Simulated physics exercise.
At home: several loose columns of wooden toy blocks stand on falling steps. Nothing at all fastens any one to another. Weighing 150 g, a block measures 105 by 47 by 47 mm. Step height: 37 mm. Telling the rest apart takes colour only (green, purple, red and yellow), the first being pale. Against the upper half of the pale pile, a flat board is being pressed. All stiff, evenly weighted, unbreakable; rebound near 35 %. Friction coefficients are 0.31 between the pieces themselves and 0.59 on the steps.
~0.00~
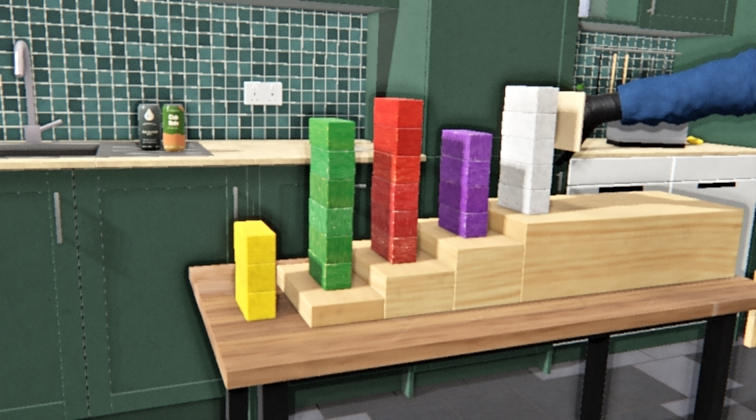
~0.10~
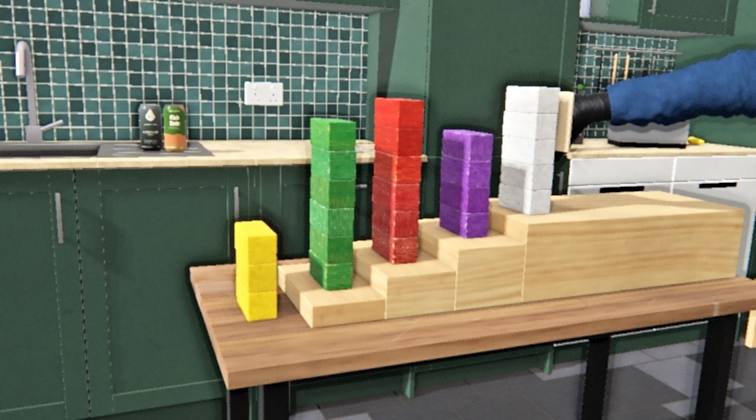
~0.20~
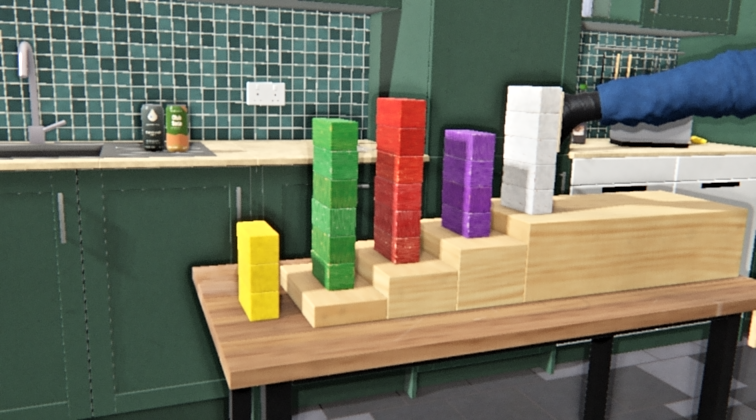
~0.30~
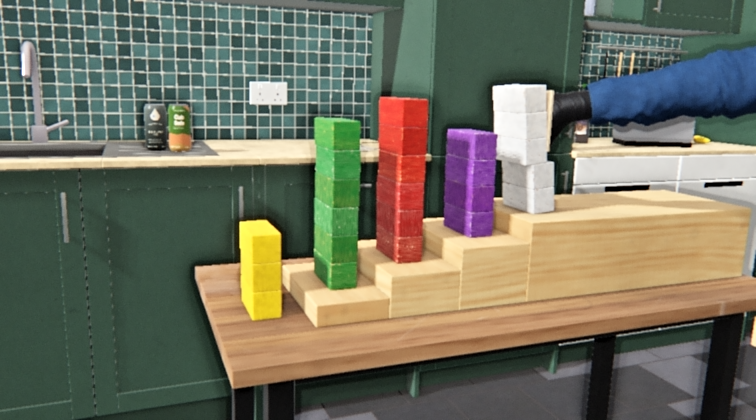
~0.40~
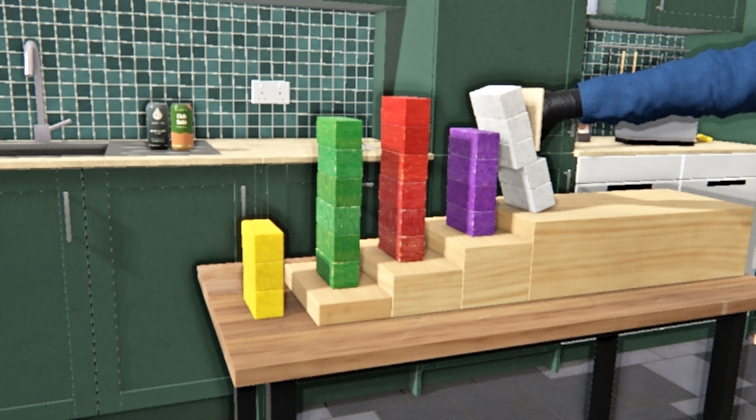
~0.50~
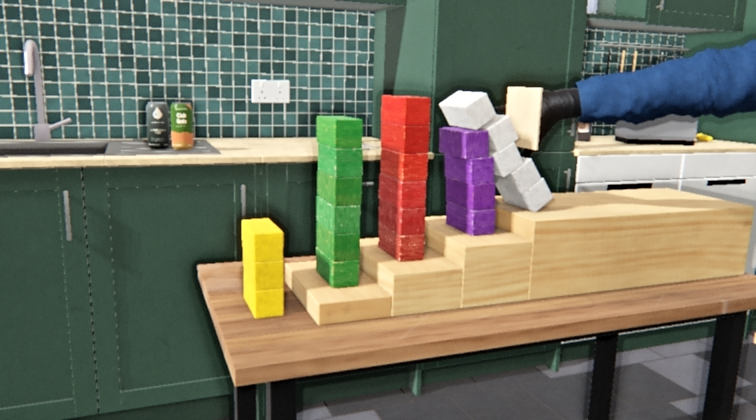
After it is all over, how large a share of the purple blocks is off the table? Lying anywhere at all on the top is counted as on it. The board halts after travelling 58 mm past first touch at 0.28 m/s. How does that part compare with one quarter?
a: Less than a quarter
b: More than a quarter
a.
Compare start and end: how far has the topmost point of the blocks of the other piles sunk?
19 cm.
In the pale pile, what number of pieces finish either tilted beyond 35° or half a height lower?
Tally of pale pieces: 5.
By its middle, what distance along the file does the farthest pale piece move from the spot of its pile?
I'd say close to 28 cm along.
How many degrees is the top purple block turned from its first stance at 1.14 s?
Angle from initial pose, roughly 80 deg - estimate.
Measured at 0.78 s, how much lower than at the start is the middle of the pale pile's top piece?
The top piece is some 8 centimetres lower than at the start.
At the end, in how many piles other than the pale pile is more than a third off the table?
Tally: 2.
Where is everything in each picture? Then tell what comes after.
In the first frame (we follow the side turned to the camera; the camera pans a little), board (583, 114) 56 mm short; top purple block (455, 145); top red block (410, 114); no other piece has moved.
The second frame shows board (572, 114) 28 mm short; top purple block (456, 145).
The third frame shows board (561, 114) 1 mm in; top purple block (458, 145).
The fourth frame shows board (551, 113) 28 mm in, top of the pale pile leaning 6°; top purple block (460, 144); no other piece has moved.
The fifth frame shows board (541, 112) 55 mm in, top of the pale pile leaning 19°; top purple block (462, 143); no other piece has moved.
The sixth frame shows board (540, 111) 58 mm in, stopped, top of the pale pile leaning 33°; top purple block (452, 143) tipped 4°; top yellow block (269, 247); 3 stirred so far.
Around 0.78 s, 5 of the pale pile down; none of the 4 purple blocks off the table (0 of 19 in all colours); top purple block tipped 21°, 40 mm lower; top red block tipped 7°.
Around 1.14 s, 5 of the pale pile down; none of the 4 purple blocks off the table (0 of 19 in all colours); top purple block on its side; top green block on its side.
Around 1.62 s, 5 of the pale pile down; none of the 4 purple blocks off the table (6 of 19 in all colours); top purple block tipped 10°, 16 cm lower; top green block on its side.
Finally (2.0 s), 5 of the pale pile down; none of the 4 purple blocks off the table (6 of 19 in all colours); top purple block 17 cm lower; top red block upside down. That is 0 per cent. Seen by the last camera, middles, top purple block near (329, 241).
